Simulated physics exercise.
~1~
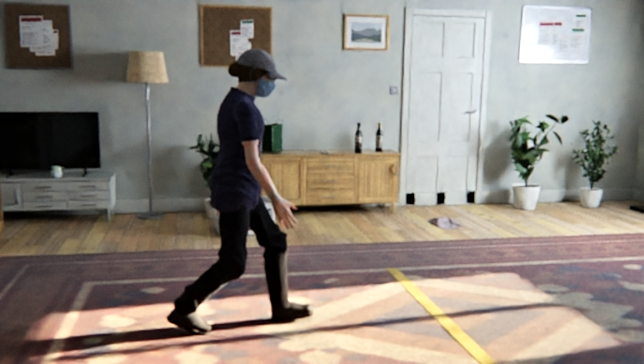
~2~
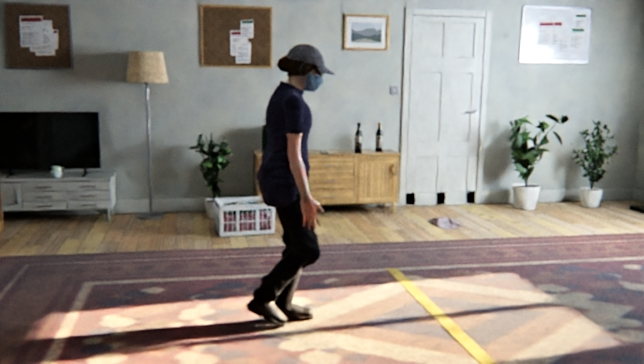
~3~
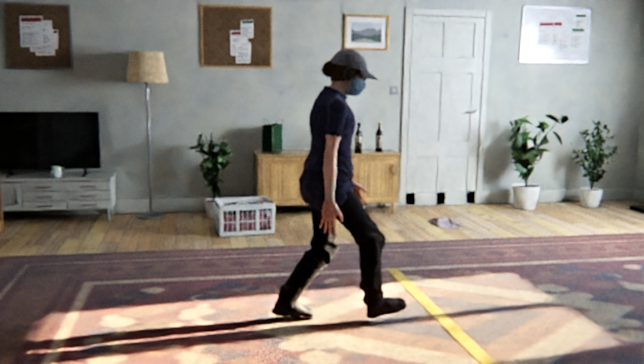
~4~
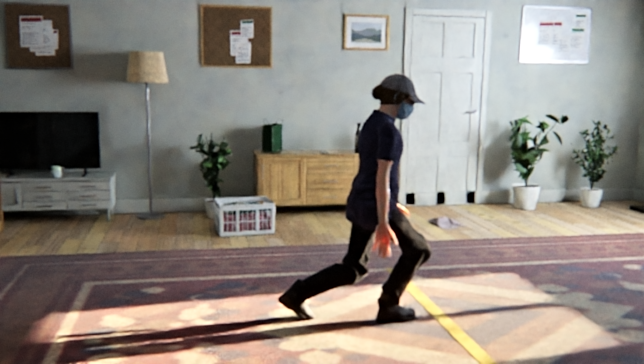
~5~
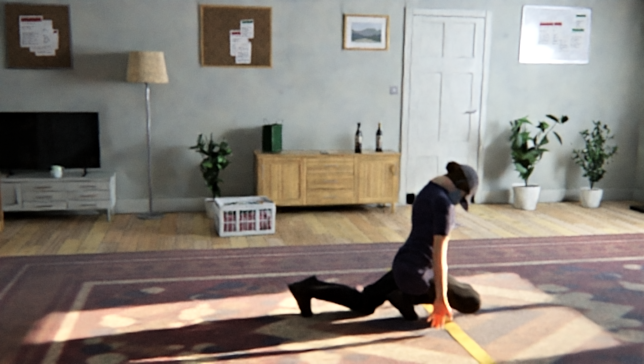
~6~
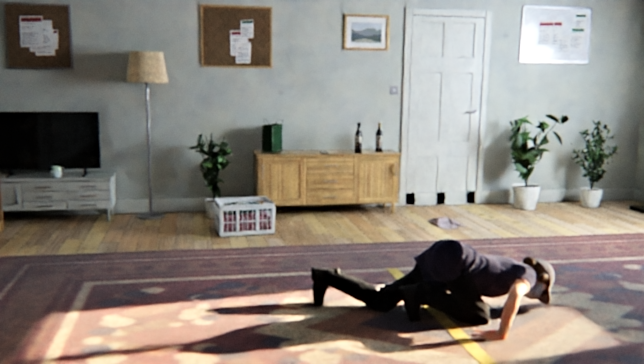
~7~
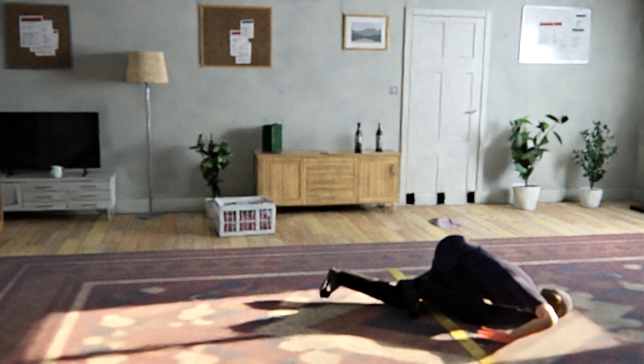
A person in a cap and face mask walked right across a patterned rug toward a yellow strip, then buckled at the knees, dropped onto their hands and slumped face down, with their hips, chest and head beyond the strip.
